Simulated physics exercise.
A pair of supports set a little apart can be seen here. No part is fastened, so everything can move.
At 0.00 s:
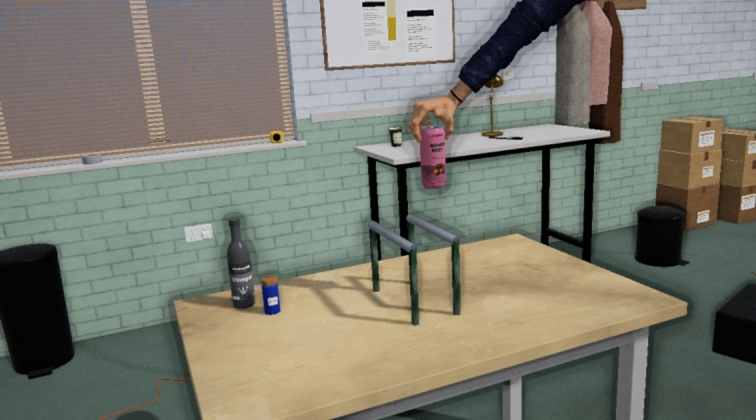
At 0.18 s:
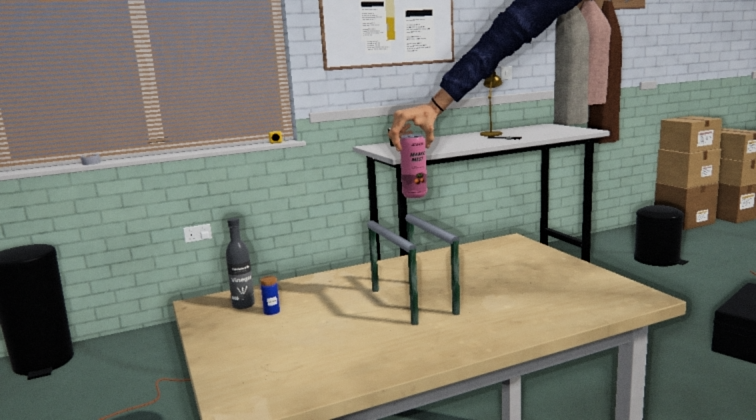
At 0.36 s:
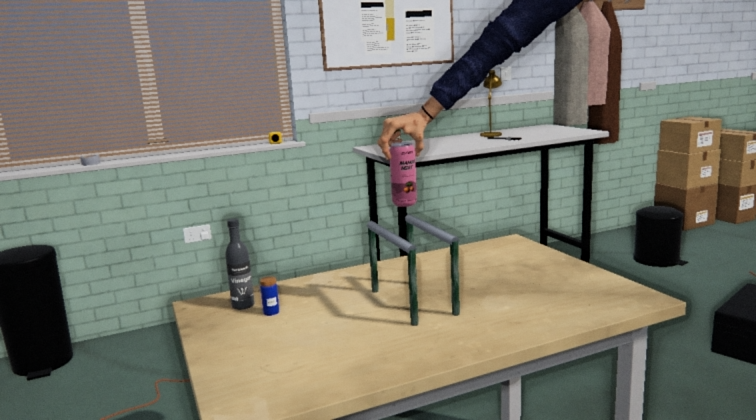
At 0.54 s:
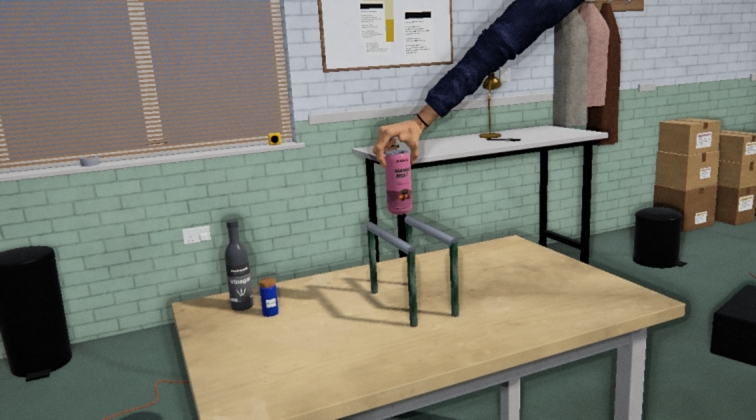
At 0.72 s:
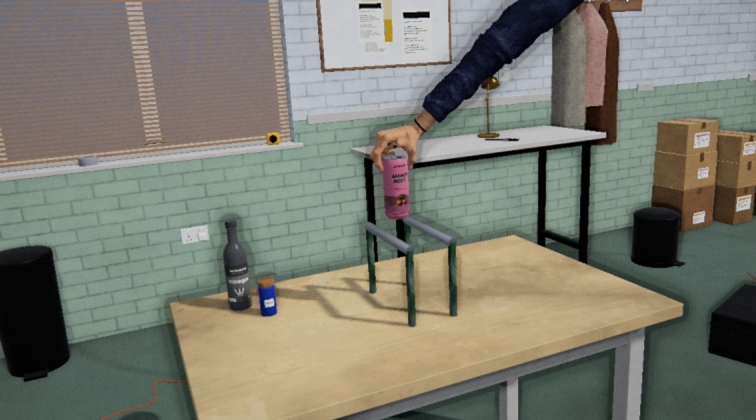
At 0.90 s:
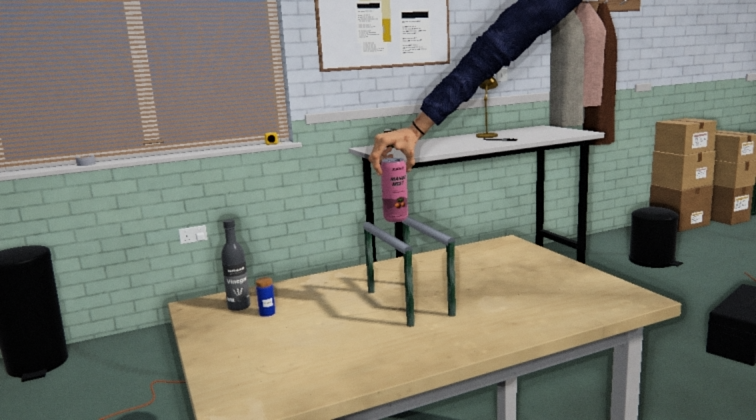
At the start, a hand reaching in from the upper right holds a pink can above a wooden table with two narrow supports, a grey bottle and a small blue container. The hand moves the can left and gradually lowers it over the gap between the supports, then keeps it nearly still there.
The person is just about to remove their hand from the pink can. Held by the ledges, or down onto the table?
Chances are it won't go through.
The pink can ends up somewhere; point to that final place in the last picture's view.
Looks like it settles somewhere around (415, 220).
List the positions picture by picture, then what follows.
The first picture shows being brought over the gap; pink can (433, 157); grey bottle (239, 263).
The second picture shows being brought over the gap; pink can (414, 166); grey bottle (238, 263).
The third picture shows being brought over the gap; pink can (403, 175); grey bottle (238, 263).
The fourth picture shows being brought over the gap; pink can (399, 182); grey bottle (237, 264).
The fifth picture shows being brought over the gap; pink can (396, 188); grey bottle (236, 264).
The sixth picture shows held still over the gap; pink can (394, 190); grey bottle (234, 264).
Around 1.10 s, pink can rocked 4° from its first pose near (397, 202).
Around 1.20 s, pink can rocked 34° from its first pose near (410, 210).
Around 1.30 s, pink can rocked 62° from its first pose near (415, 220).
Finally (1.9 s), down or leaning hard on the stand or table, pink can; the other 2 still in place. Final places as the last picture's camera would see them, pink can near (415, 220). The can is caught.
